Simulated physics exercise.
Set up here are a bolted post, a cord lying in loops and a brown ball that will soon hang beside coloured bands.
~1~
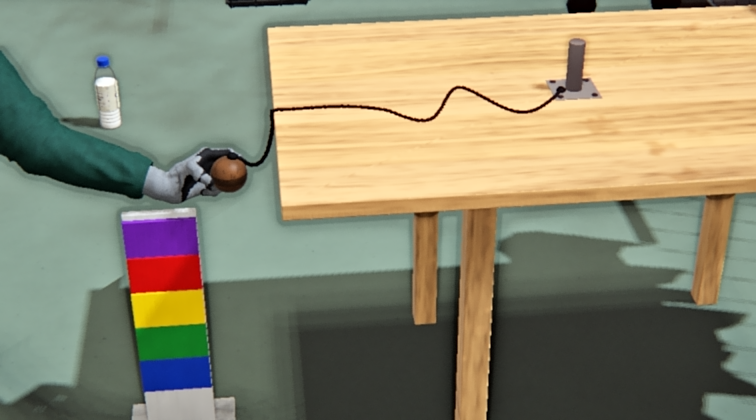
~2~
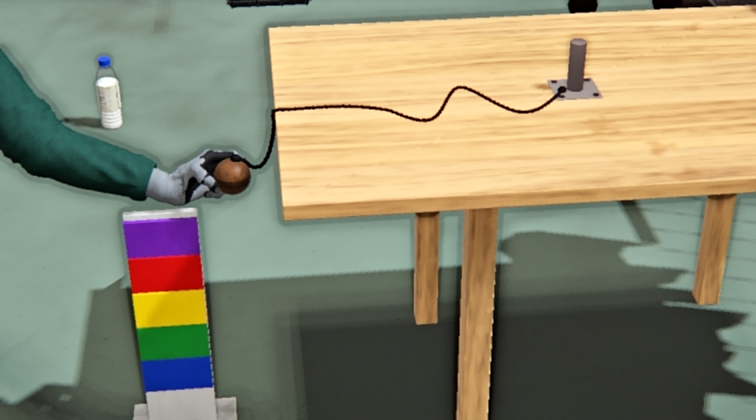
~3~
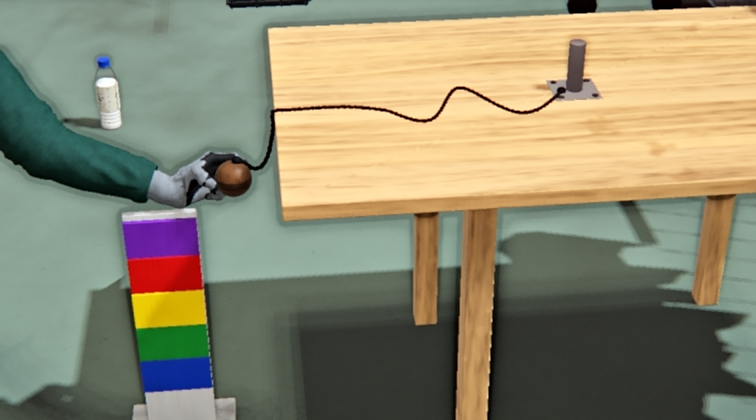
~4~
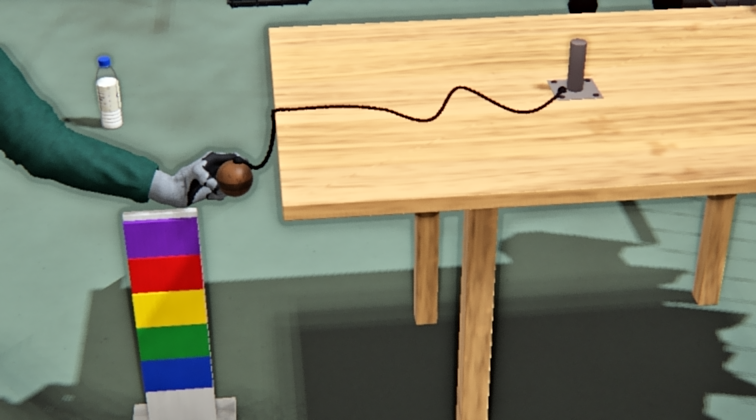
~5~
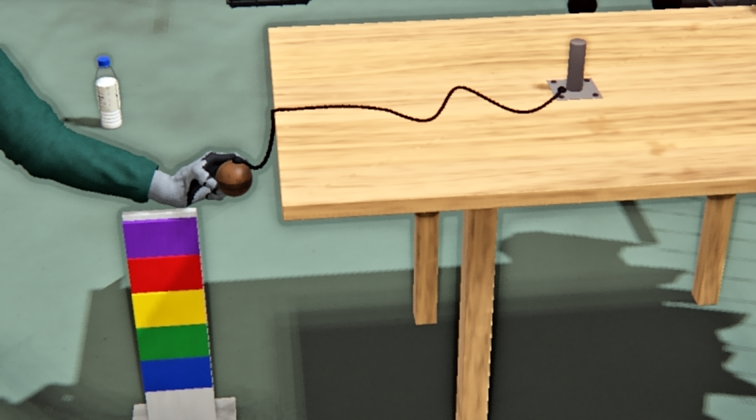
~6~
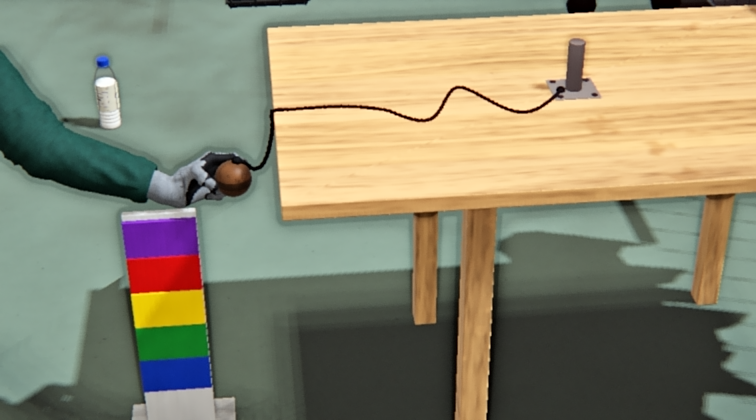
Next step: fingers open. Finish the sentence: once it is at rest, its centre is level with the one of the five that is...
Yellow.
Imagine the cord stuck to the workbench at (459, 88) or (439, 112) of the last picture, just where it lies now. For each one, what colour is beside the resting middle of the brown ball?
Try one: Red. Try two: Purple.
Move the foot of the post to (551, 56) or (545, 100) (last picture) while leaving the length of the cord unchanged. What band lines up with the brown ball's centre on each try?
Try one - yellow; try two - green.
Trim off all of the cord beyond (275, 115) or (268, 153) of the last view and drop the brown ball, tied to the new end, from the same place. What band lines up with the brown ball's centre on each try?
Try 1 - purple; try 2 - red.
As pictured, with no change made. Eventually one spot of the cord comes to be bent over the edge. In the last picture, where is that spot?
The point sits close to (374, 109).
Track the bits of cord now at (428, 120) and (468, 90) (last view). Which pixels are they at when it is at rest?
The first ends at (331, 110) and the second at (423, 102).
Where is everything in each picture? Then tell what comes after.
Brown ball (229, 174); purple (161, 240); red (165, 275); yellow (169, 310); green (172, 343); blue (176, 375), in the first picture.
Brown ball (232, 176); cord through (544, 106) (478, 94) (440, 113) (369, 108) (277, 114), in the second picture.
Brown ball (233, 179), in the third picture.
Brown ball (235, 179); cord through (544, 106) (478, 94) (440, 113) (369, 108) (277, 114), in the fourth picture.
Brown ball (234, 179), in the fifth picture.
Brown ball (233, 179); cord through (542, 106) (477, 94) (438, 113) (368, 108) (276, 114), in the sixth picture.
Soon after, ball near (308, 286); level with yellow.
Then, ball near (268, 300); level with yellow.
At rest, ball near (281, 299); level with yellow. The cord holds its middle at yellow.
